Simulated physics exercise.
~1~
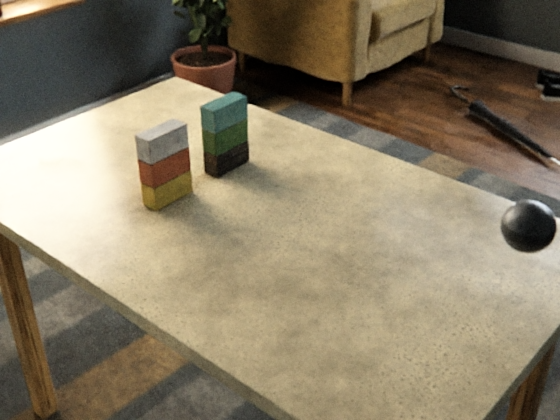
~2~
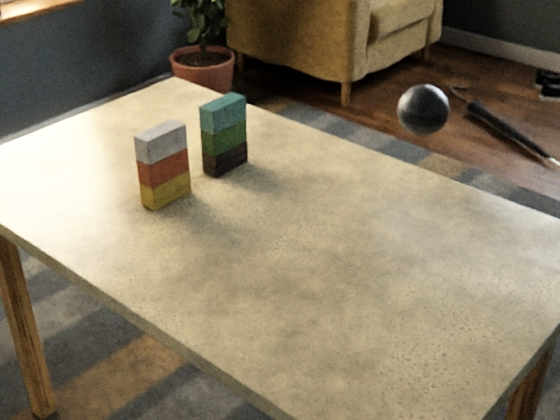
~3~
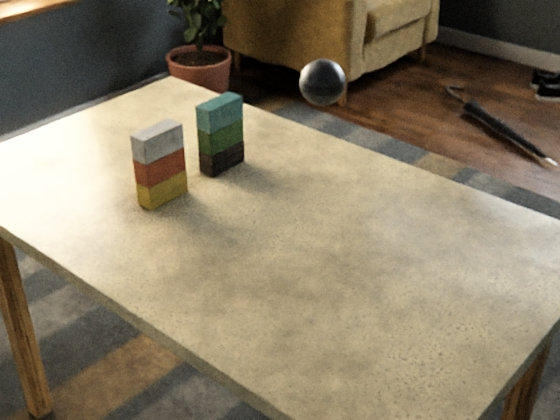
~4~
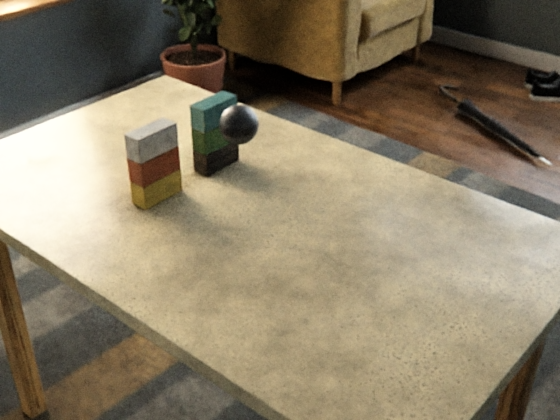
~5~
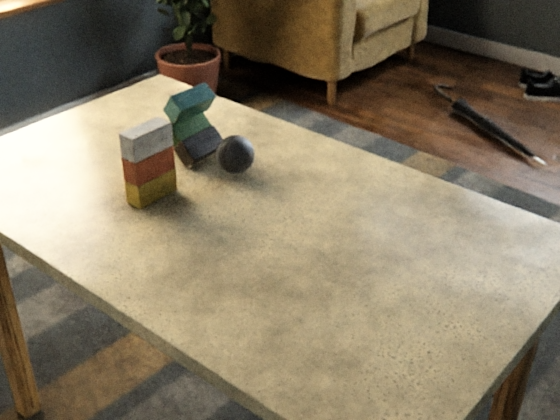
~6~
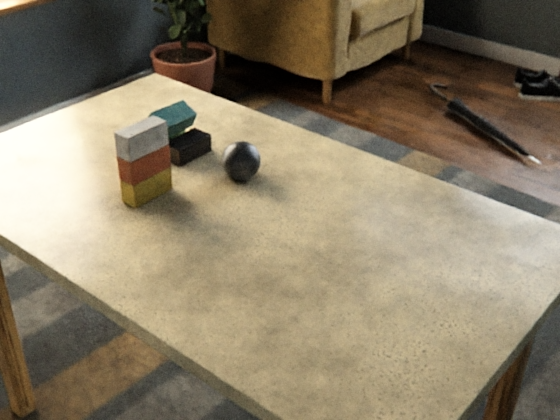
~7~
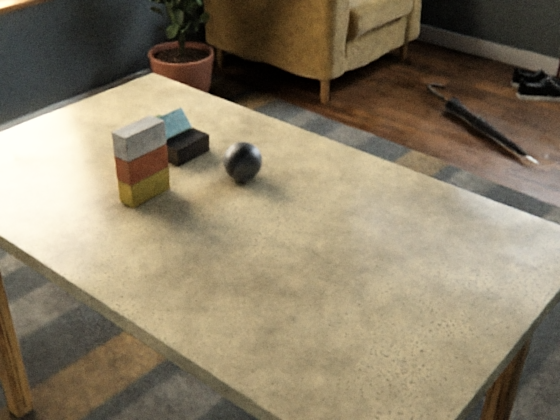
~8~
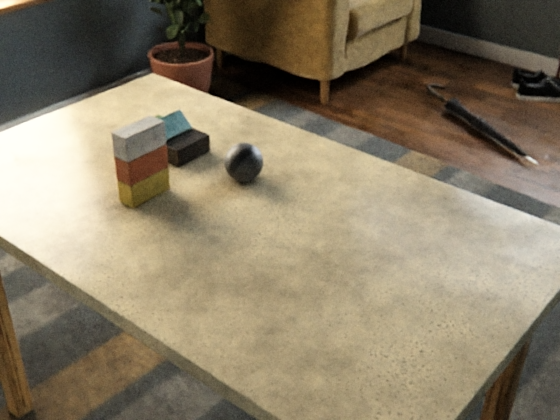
The clip opens on a pale table holding two short stacks of blocks, one white, orange and yellow, the other turquoise, green and black, with a dark grey ball in the air at the right. The ball flies left across the table, dropping as it nears the turquoise, green and black stack. It reaches that stack, and the blocks lean and topple to the left. The ball settles on the tabletop just to the right. At the end, the turquoise and black blocks lie behind the other stack, which still stands, while the green one is hidden from view.
